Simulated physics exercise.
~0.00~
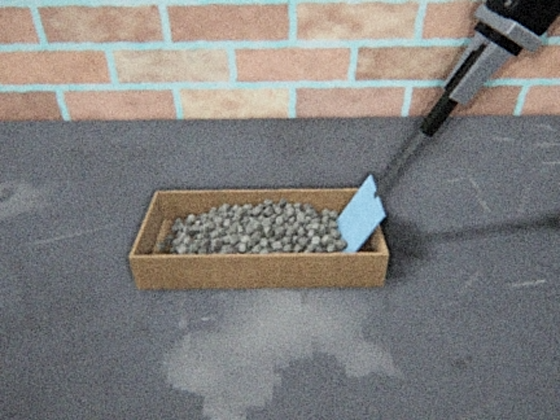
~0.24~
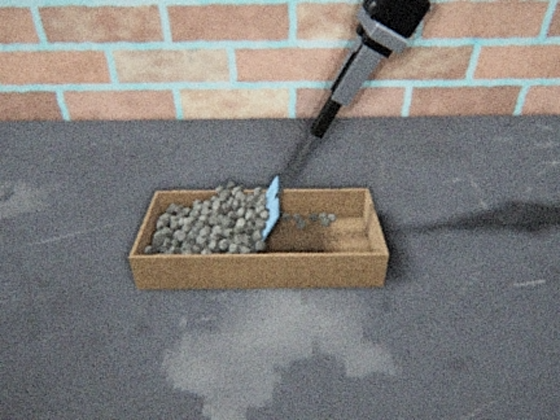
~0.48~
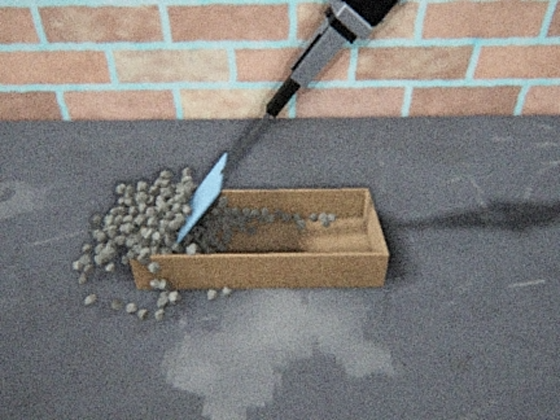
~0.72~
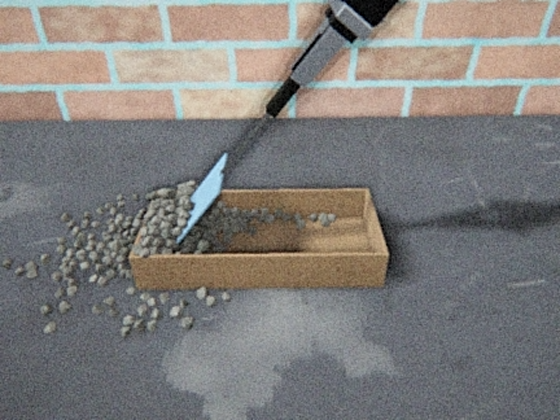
To begin with, a rectangular brown roasting tin full of small grey pebbles sits on a dark surface before a brick wall, with a robot arm holding a pale blue blade at its right end. The blade pushes left through the tin, heaping the pebbles against the left side and leaving much of the right side bare. It continues leftward, tilting a little, and shoves many pebbles over the left end. The blade then stops while the spilled pebbles tumble and spread across the surface. Finally, many pebbles lie scattered outside, while others remain in the tin, which has not moved.
